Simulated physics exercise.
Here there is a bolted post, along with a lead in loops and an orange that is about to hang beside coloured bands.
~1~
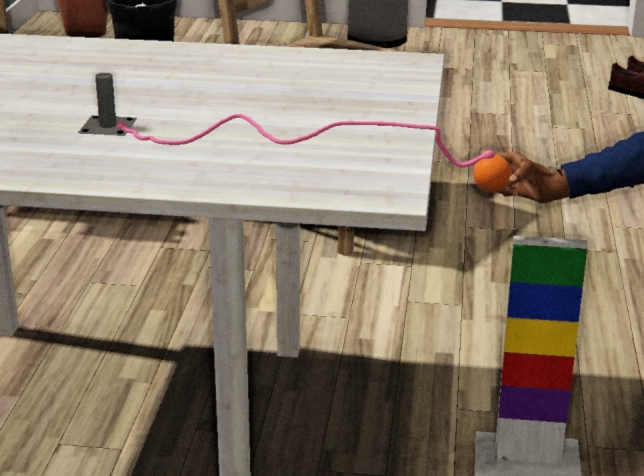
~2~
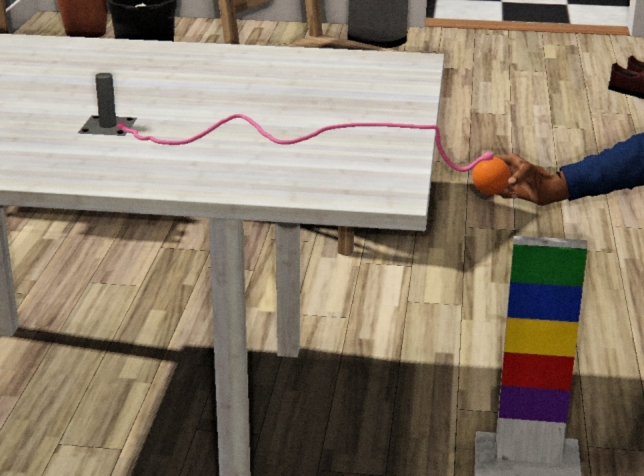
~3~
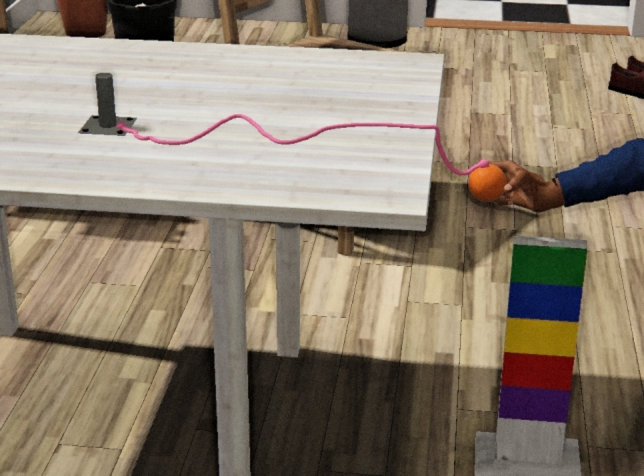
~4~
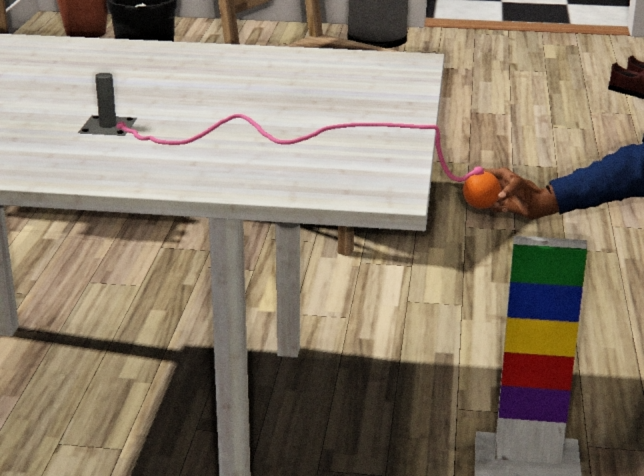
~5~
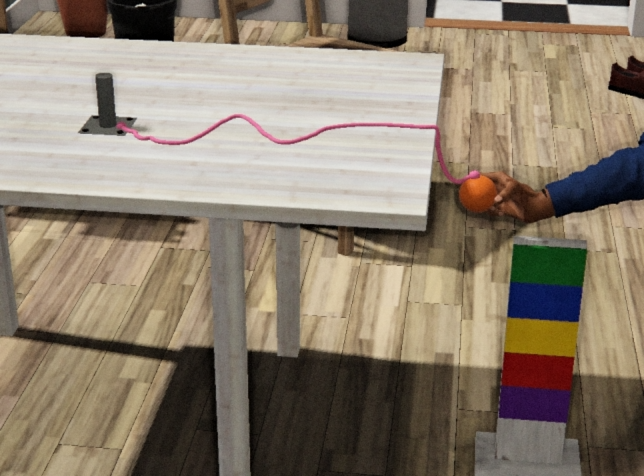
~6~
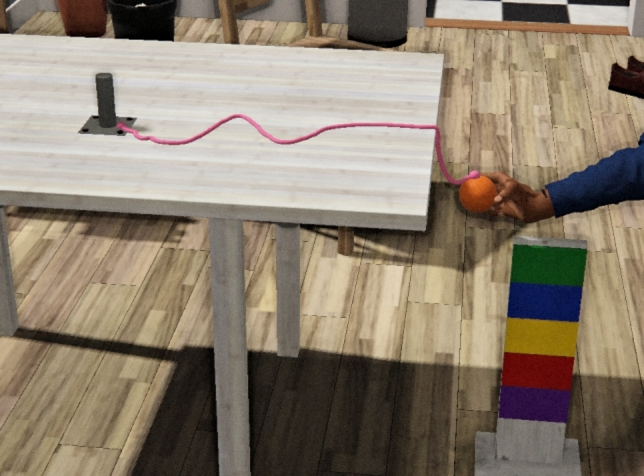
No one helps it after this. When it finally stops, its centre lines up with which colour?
Yellow.
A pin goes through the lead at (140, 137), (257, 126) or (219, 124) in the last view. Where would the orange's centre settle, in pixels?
First try near (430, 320), second near (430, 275), third near (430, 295).
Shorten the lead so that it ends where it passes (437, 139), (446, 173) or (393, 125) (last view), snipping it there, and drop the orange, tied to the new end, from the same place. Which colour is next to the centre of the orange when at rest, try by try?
One at a time, the answers are: Green; blue; above them all.
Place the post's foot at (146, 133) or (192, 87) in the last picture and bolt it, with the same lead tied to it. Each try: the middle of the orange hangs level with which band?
In turn, red and then red.
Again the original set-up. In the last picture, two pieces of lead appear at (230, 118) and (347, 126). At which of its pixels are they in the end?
One finishes at (287, 130) and the other at (435, 163).
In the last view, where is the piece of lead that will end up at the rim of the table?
(323, 130), give or take.
Soon after, orange near (441, 312); level with blue.
Then, orange near (420, 328); level with yellow.
At rest, orange near (426, 331); level with yellow. The lead holds its middle at yellow.
